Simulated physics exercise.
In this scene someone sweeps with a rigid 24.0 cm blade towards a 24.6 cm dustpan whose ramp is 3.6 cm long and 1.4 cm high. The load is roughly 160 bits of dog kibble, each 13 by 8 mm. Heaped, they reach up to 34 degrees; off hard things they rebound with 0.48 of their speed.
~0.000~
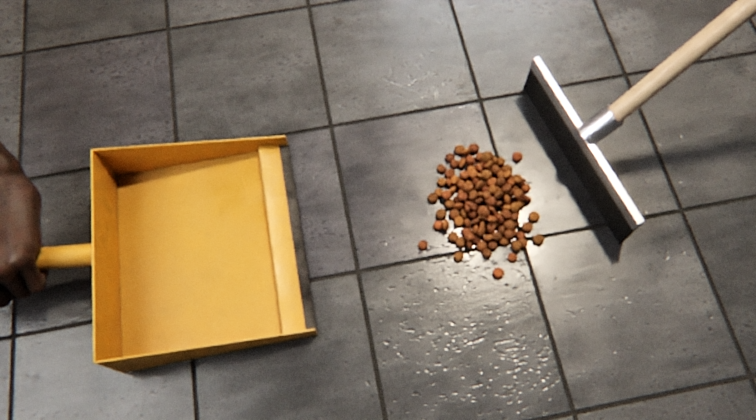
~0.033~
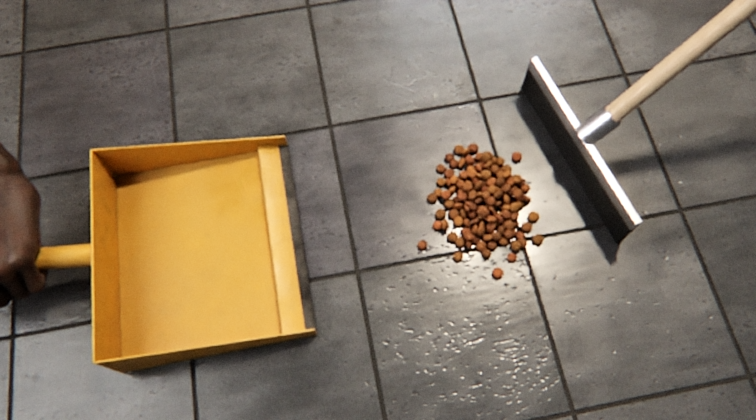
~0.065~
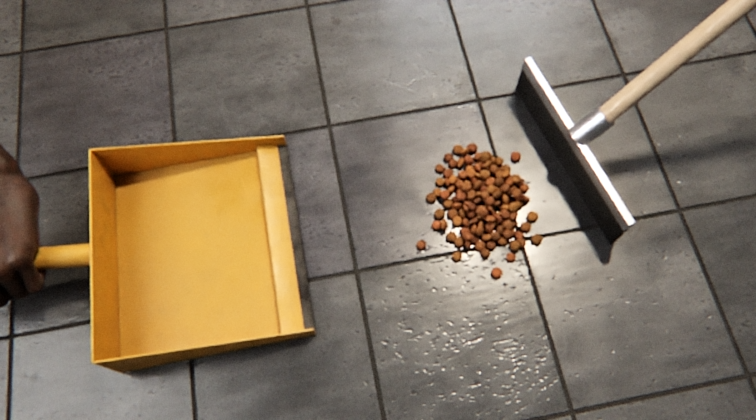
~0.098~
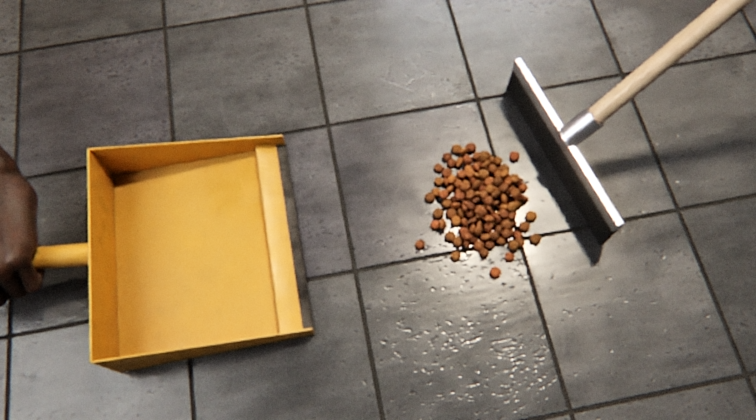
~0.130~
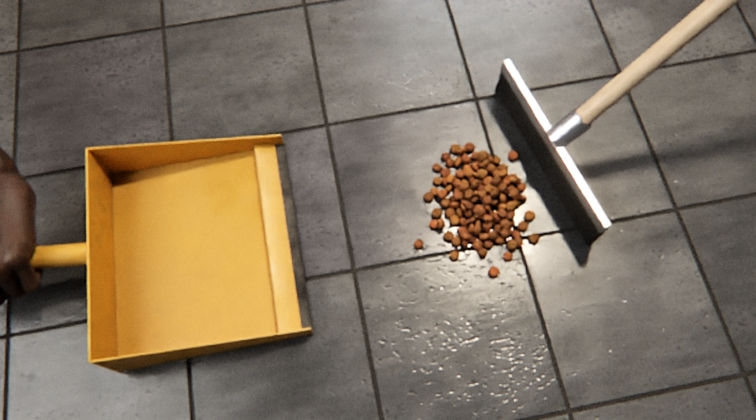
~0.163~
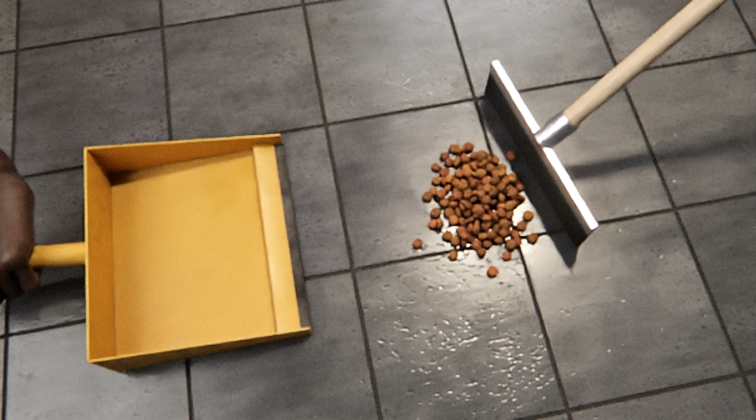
A wooden-handled blade slides a short way left across dark tiles to the brown kibble.
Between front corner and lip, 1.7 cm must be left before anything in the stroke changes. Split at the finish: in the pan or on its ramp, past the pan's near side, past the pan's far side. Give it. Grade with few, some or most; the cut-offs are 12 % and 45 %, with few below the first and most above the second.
In the pan or on its ramp: Few; past the pan's near side: Few; past the pan's far side: Few.
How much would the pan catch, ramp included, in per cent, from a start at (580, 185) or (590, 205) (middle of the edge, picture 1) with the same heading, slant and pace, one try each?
The two tries give some 15 % and some 20 %.
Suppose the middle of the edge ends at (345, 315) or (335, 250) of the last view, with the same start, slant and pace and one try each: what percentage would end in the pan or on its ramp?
Some 15 per cent on the first try, 15 per cent on the second.
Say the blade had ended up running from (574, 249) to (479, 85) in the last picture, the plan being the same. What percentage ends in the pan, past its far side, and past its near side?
Per cent by place - pan 25, far side 0, near side 15.
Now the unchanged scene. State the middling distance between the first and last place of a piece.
Roughly 20 cm.
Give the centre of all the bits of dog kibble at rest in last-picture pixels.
Est. centre at rest: (319, 236) px.
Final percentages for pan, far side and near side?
Pan 5, near side 0, far side 0.
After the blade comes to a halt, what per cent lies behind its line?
Some 10 percent of it.
After 0.47 s, middle of the blade 18 cm from the lip; 0 % over the lip, far side 0 %, near side 0 %.
Then, at 0.68 s, middle of the blade 9 cm from the lip; 0 % over the lip, far side 0 %, near side 0 %.
Then, at 1.01 s, middle of the blade 4 cm from the lip; 5 % over the lip, far side 0 %, near side 0 %.
In the end, at 1.3 s, pan 5 %, near side 0 %, far side 0 %, in front of the lip or behind the blade 95 %.
